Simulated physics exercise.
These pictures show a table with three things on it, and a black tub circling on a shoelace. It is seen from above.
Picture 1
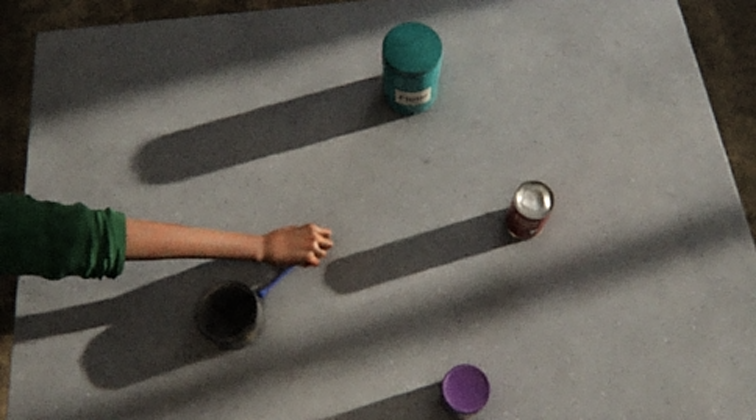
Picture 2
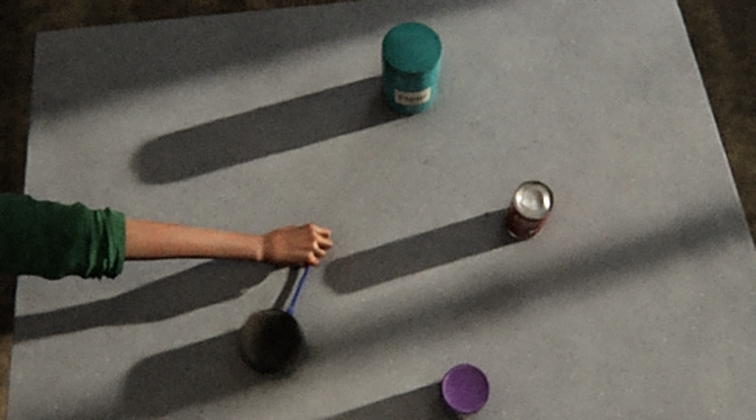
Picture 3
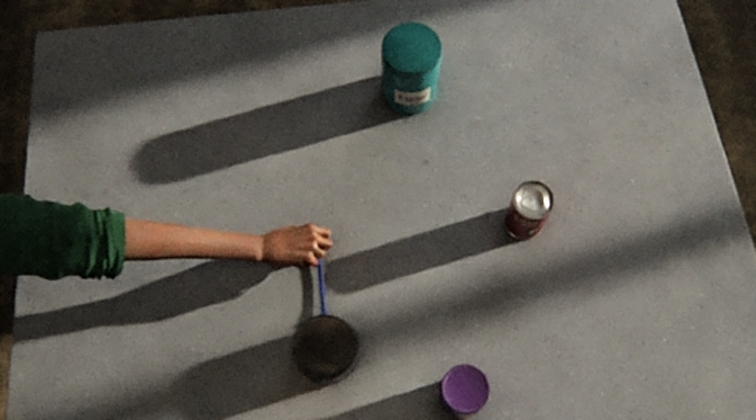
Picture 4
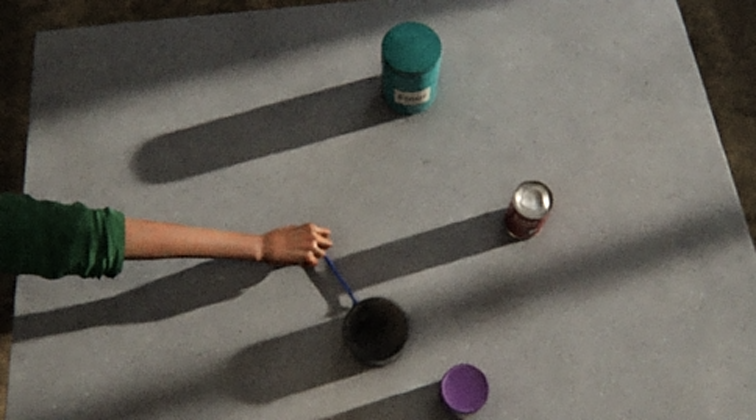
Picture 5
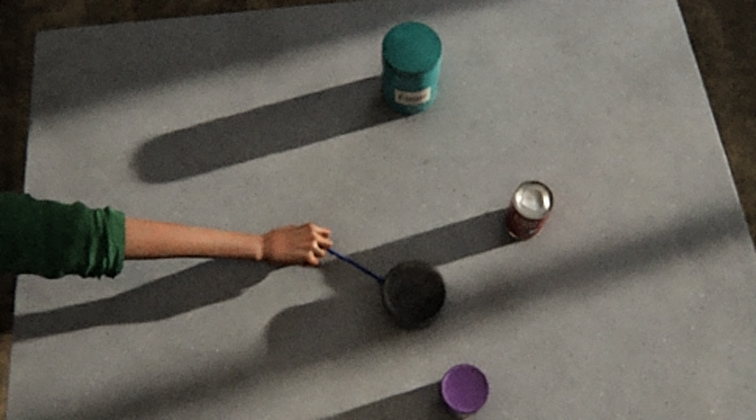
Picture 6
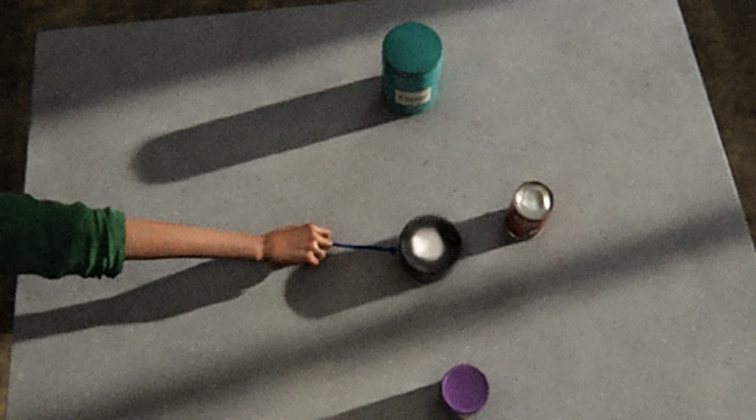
A hand at the end of a green-sleeved arm holds a blue cord tied to a black tub, over a grey table seen from above. A turquoise canister stands at the top, a red tin at the right and a purple tin near the bottom, all casting long shadows leftward. The tub swings anticlockwise from below left of the hand, around beneath it, to its right, while the camera stays still.
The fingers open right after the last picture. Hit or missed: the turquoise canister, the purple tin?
The turquoise canister gets hit; the purple tin escapes it.
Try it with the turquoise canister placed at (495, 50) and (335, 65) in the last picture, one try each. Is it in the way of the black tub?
At the first it remains clear; at the second it is missed.
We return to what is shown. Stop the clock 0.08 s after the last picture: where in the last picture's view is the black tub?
At about (422, 161).
Then, 0.08 s on from there, tub near (422, 161).
Then, 0.20 s on from there, tub near (422, 128); turquoise canister pushed aside.
In the end, tub near (422, 129); turquoise canister pushed aside. The turquoise canister takes the knock and the purple tin stays untouched.
